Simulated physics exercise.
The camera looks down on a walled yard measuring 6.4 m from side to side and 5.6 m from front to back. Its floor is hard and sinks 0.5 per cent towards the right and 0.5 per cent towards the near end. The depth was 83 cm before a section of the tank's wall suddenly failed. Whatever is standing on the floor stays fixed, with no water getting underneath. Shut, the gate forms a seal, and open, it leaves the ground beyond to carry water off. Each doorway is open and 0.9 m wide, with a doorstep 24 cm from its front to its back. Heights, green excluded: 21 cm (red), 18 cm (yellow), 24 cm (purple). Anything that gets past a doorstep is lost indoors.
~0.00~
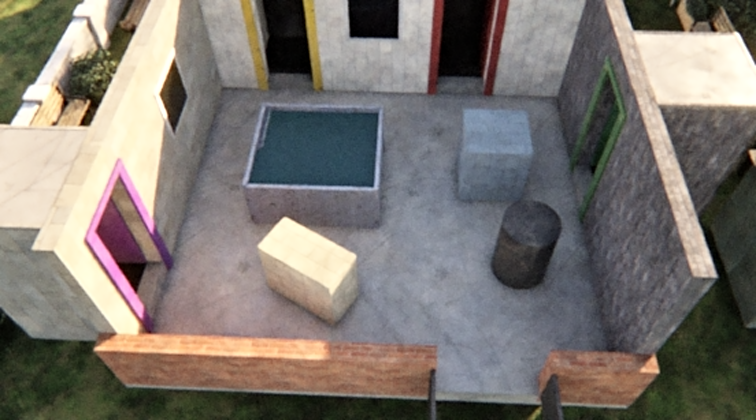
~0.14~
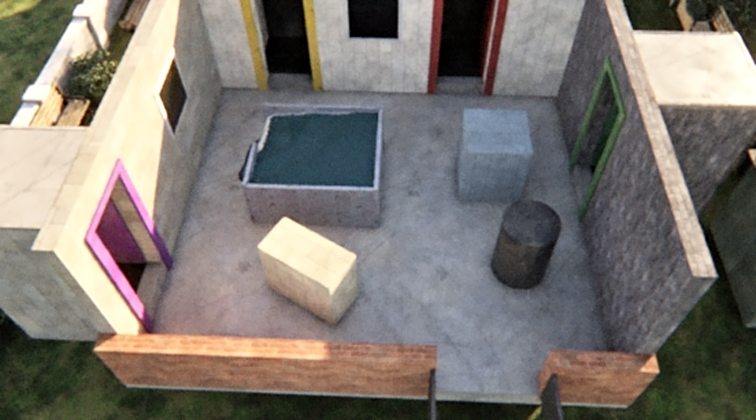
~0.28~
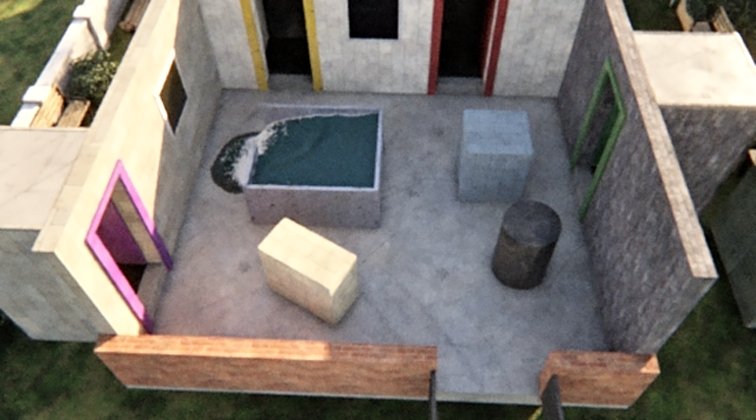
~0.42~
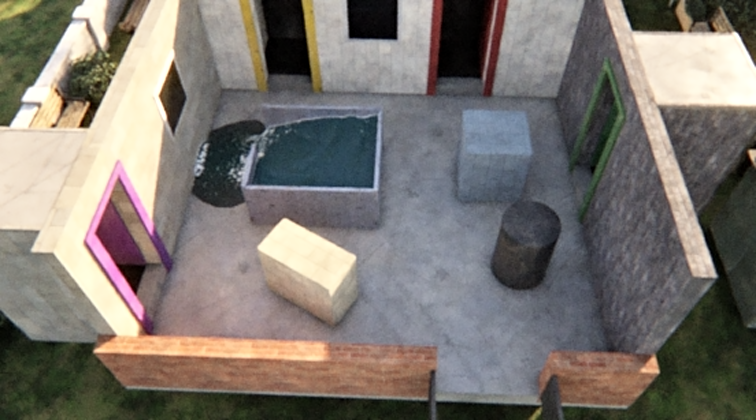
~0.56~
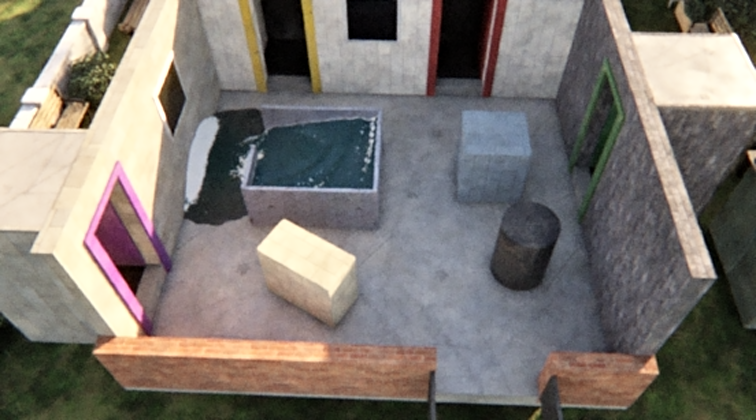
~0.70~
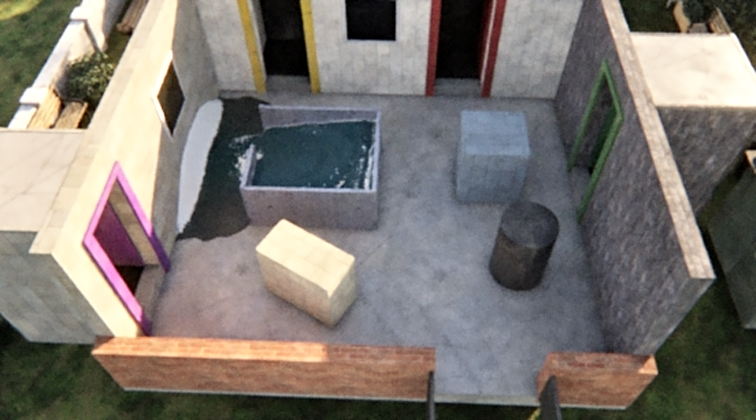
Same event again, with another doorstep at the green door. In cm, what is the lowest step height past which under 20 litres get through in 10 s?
Close to 6.5 cm is just enough.
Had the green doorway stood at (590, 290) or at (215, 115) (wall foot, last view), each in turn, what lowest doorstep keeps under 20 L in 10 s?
Roughly 11.0 cm, then roughly 31 cm.
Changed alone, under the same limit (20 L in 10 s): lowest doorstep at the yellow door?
For yellow: Close to 15 cm.
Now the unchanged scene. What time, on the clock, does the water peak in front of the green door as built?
Around 6.0 s.
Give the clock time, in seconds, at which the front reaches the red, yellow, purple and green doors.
Red = 2.4 s, yellow = 1.3 s, purple = 1.0 s, green = 3.8 s.
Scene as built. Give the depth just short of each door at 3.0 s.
Depths in cm: Red 3, yellow 18, purple 5, green 0.
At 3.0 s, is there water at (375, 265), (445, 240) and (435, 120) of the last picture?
1: Unwetted; 2: Unwetted; 3: Awash.
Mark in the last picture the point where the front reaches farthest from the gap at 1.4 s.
At about (143, 351).
After 1.4 s water covers 20 % of the floor, deepest (64 cm) near (221, 90); it has not reached the green door.
After 3.0 s water covers 55 % of the floor, deepest (33 cm) near (216, 109); it has not reached the green door.
After 10.0 s water covers 100 % of the floor, deepest (13 cm) near (549, 276); 8 cm at the green door, 0 litres in over its 23 cm doorstep.
At the green door as built, the water arrived by 3.8 s and peaked near 10 cm at 6.2 s.
With a doorstep of 6 cm, 25 litres would have come in within the 10 s; with 7 cm, 16 litres. So under 20 litres takes about 6.5 cm.
